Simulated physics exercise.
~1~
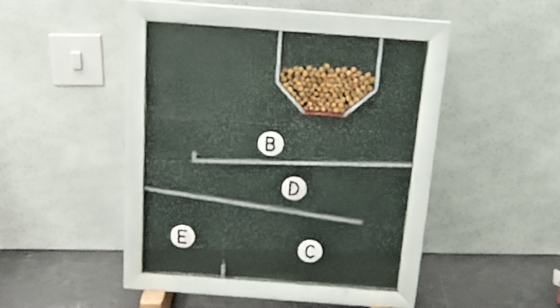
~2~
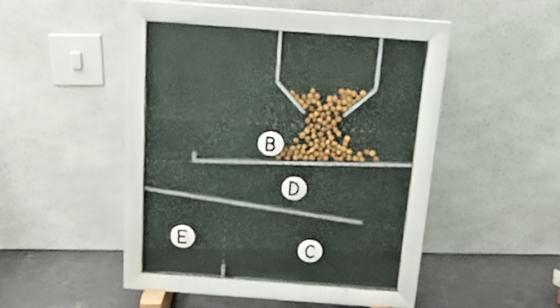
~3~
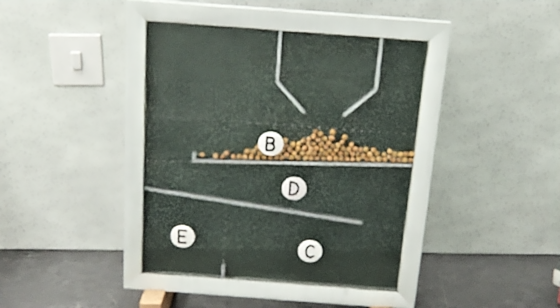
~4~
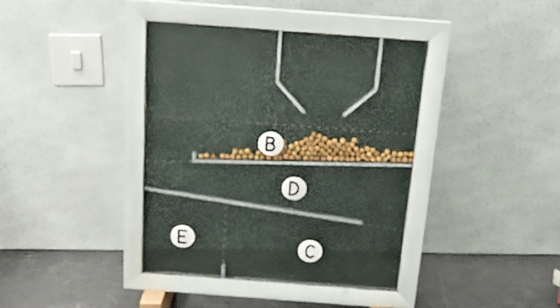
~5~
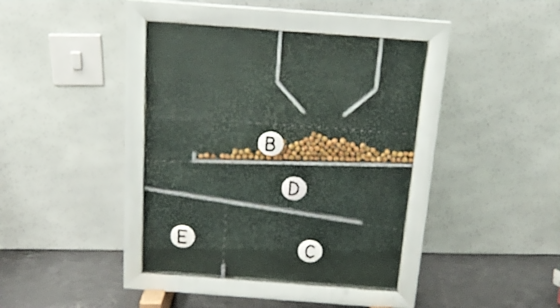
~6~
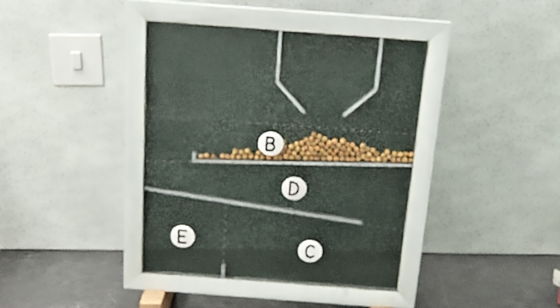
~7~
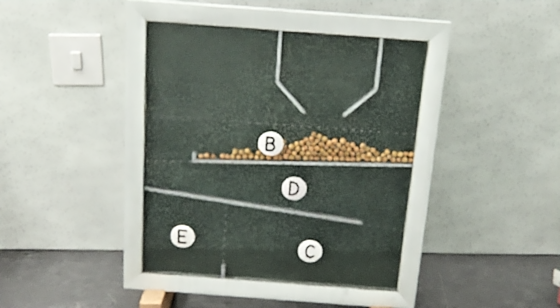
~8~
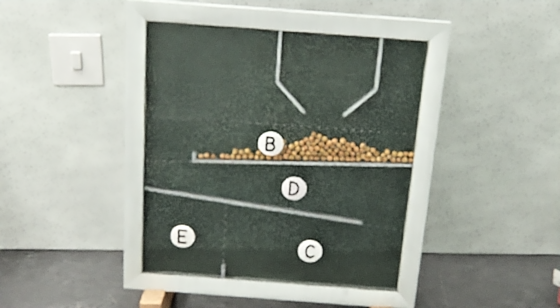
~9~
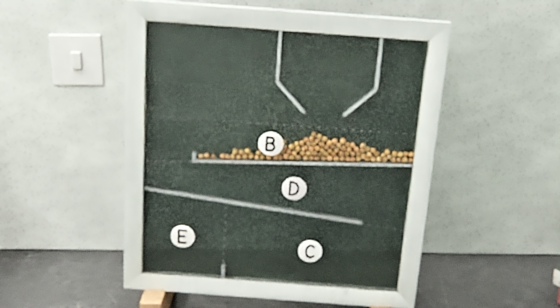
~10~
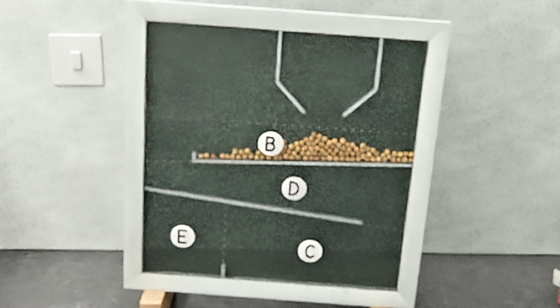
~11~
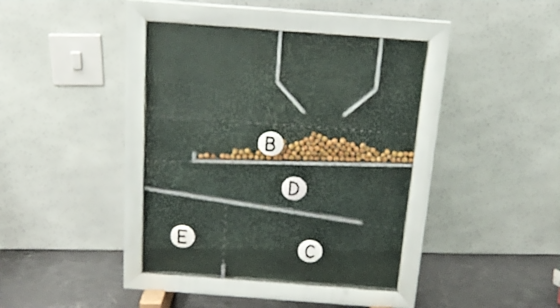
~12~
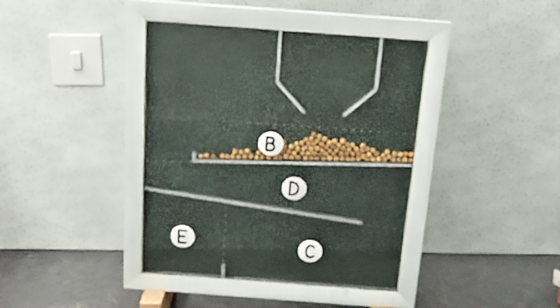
Inside a white-framed upright case, small tan beads dropping from a hopper, spreading along the ledge at B and lying still.
